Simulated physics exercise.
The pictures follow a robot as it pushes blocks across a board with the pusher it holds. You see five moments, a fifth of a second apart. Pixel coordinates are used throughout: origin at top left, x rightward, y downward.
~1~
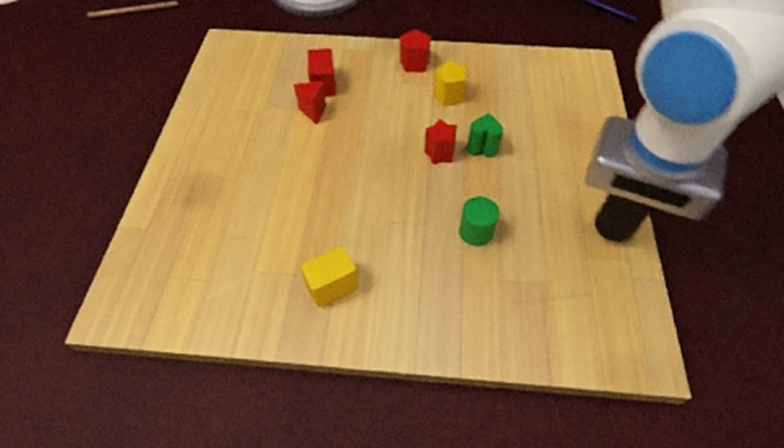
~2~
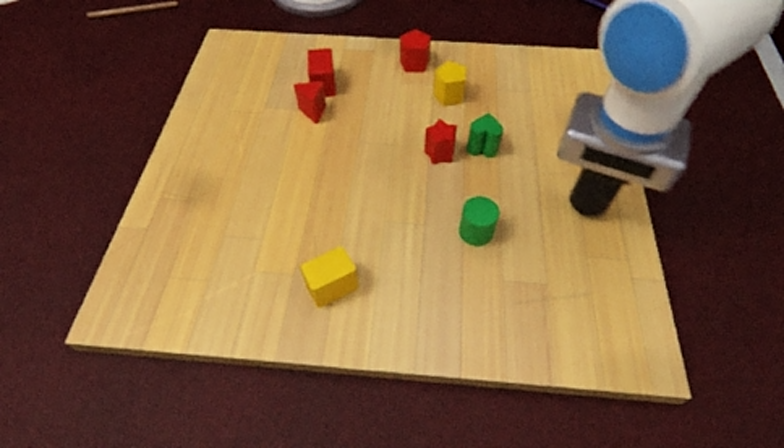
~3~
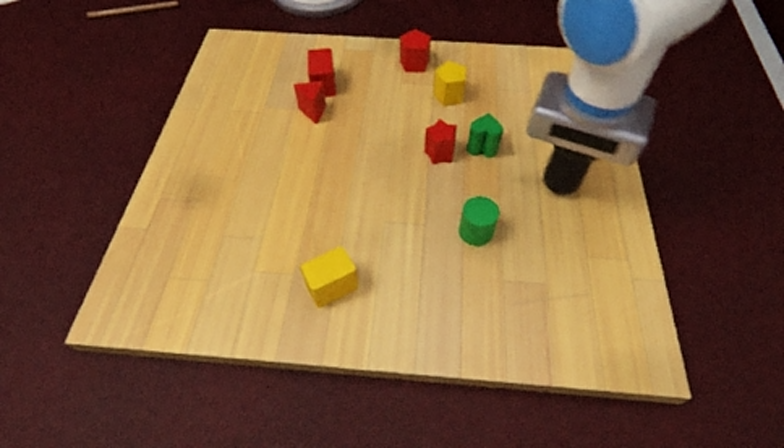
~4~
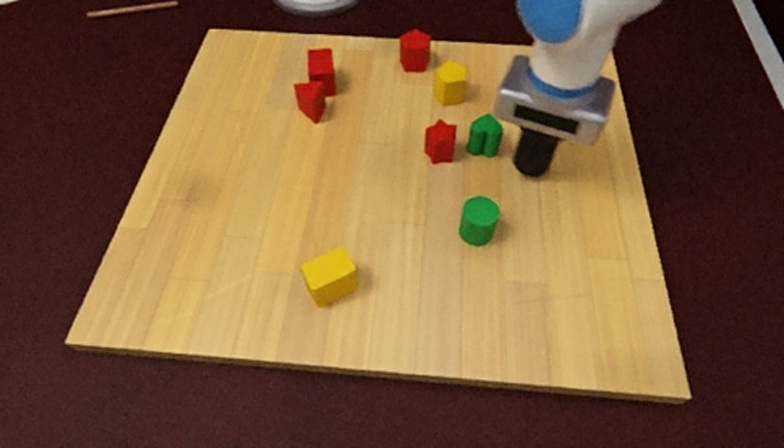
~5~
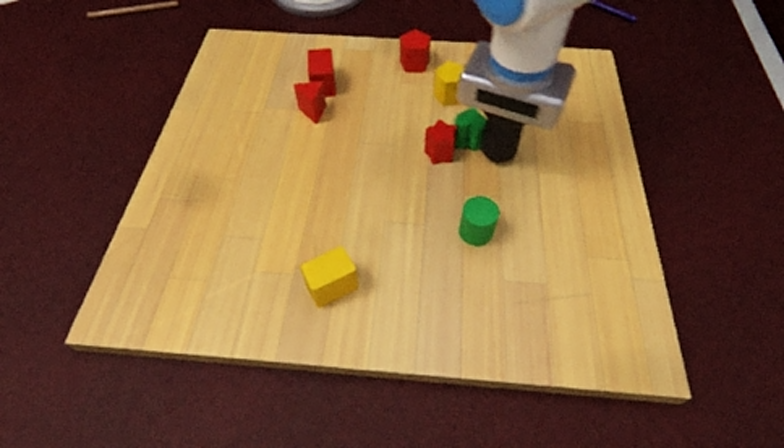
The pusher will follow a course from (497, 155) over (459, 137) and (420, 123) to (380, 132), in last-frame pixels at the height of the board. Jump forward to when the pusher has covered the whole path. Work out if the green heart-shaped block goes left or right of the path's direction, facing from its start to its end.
The shift goes right.
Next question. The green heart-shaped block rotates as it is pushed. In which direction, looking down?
If we look at it from overhead, the green heart-shaped block pivots clockwise.
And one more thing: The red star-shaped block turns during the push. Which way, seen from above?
That block twists counter-clockwise.
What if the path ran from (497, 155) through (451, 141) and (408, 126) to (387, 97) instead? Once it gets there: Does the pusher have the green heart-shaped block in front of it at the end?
The answer is yes.
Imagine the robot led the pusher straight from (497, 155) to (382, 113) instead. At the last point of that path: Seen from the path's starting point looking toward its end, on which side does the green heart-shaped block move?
The shift is to the right of that direction.
The first path, step by step. One third of the way, pusher at (459, 130); red star-shaped block at (438, 130), turned 20° anticlockwise; green heart-shaped block at (431, 101).
Two thirds of the way, pusher at (420, 116); red star-shaped block at (436, 130), turned 30° anticlockwise; green heart-shaped block at (392, 87).
At the end, pusher at (380, 126); red star-shaped block at (436, 130), turned 30° anticlockwise; yellow pentagon still; green heart-shaped block at (374, 86), turned 65° clockwise.
